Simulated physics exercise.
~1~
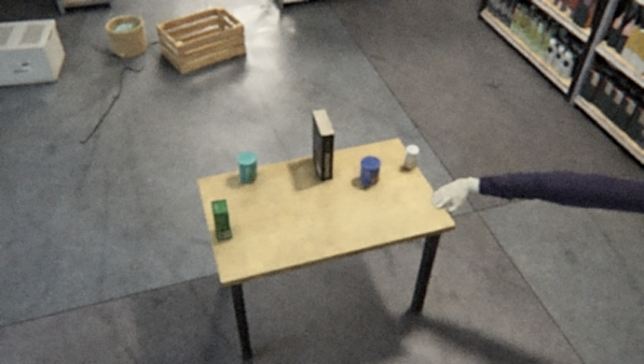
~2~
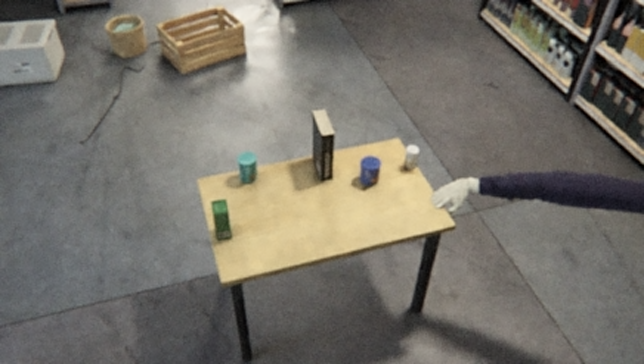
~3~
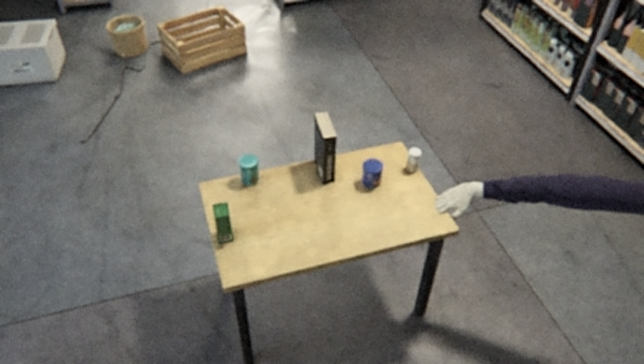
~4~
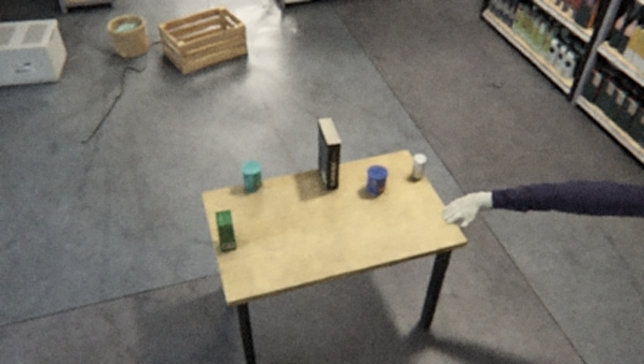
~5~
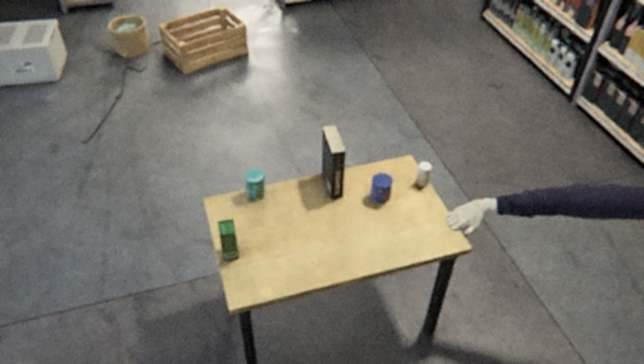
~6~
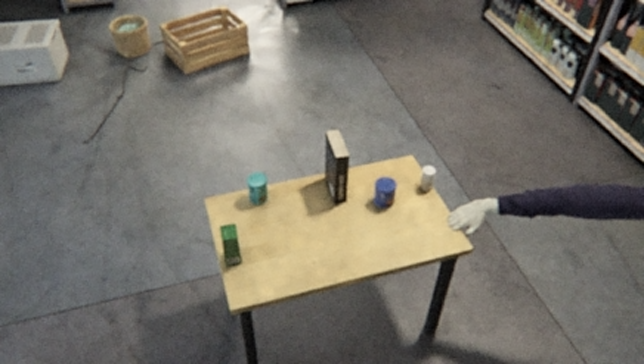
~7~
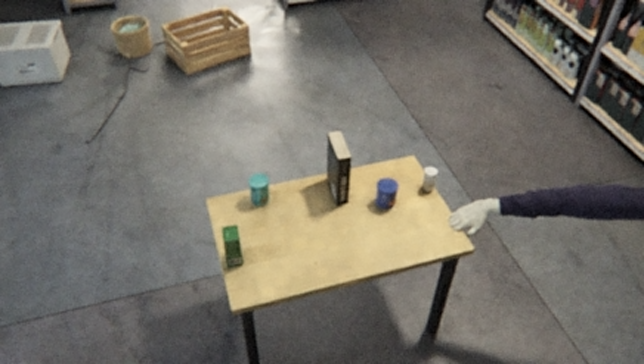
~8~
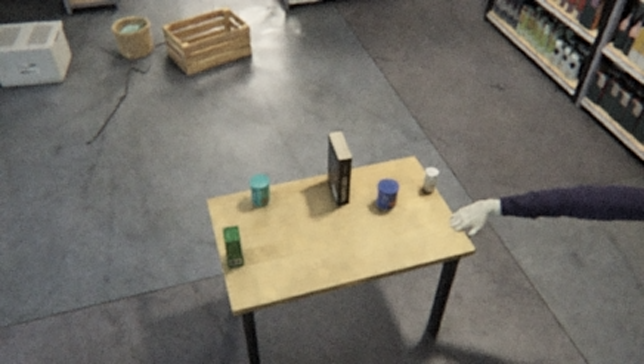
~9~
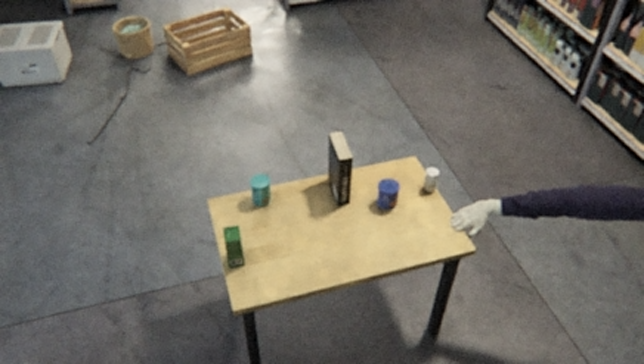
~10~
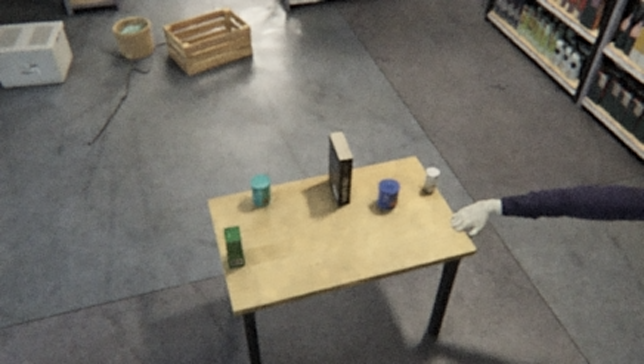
A gloved hand at the end of a dark sleeve reaches in from the right and rests on the near right corner of a light wooden table, seen from above in a shop-like room. A green carton stands at the left, a turquoise tin behind it, a black book upright near the middle, and a blue tin and small white shaker to the right. Bottle-filled shelves, a crate and a basket stand beyond. The table slides a short way towards the viewer and slightly right, carrying everything along. It then stops, with all five objects still upright.
